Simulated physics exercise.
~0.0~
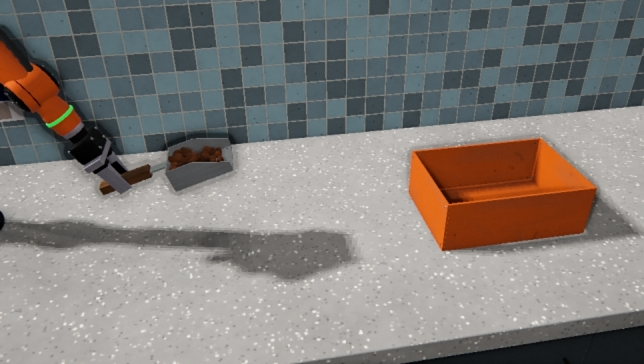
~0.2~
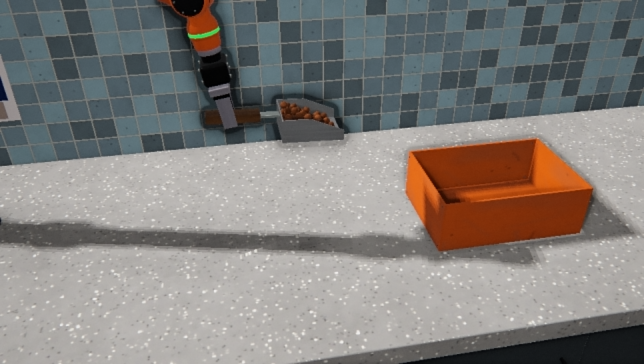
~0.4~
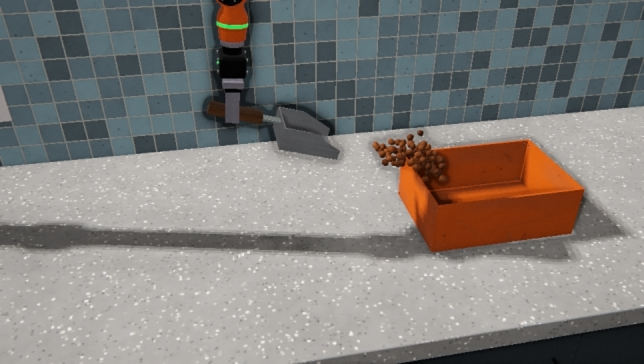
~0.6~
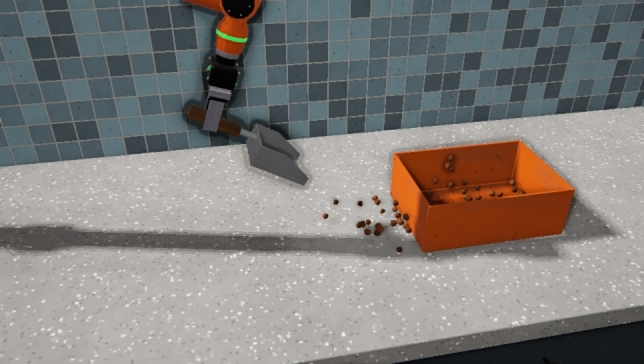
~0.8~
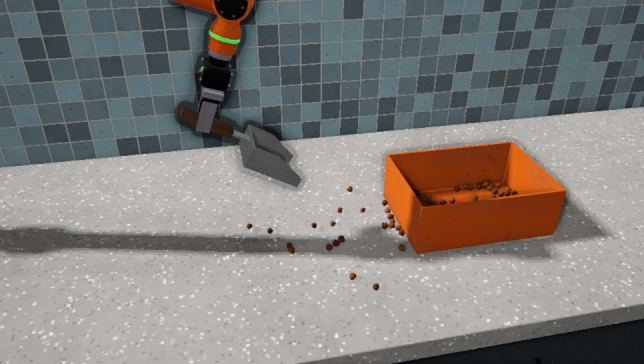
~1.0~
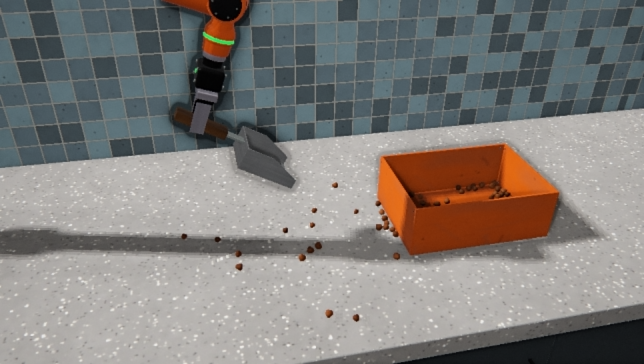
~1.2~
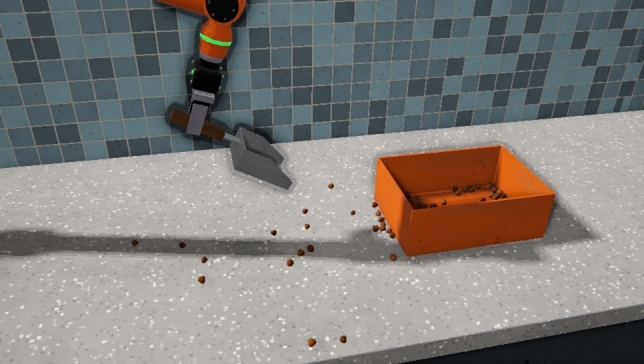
On a speckled countertop, a robot arm swinging a grey scoop flings brown nuts toward an orange bin, leaving some scattered outside.
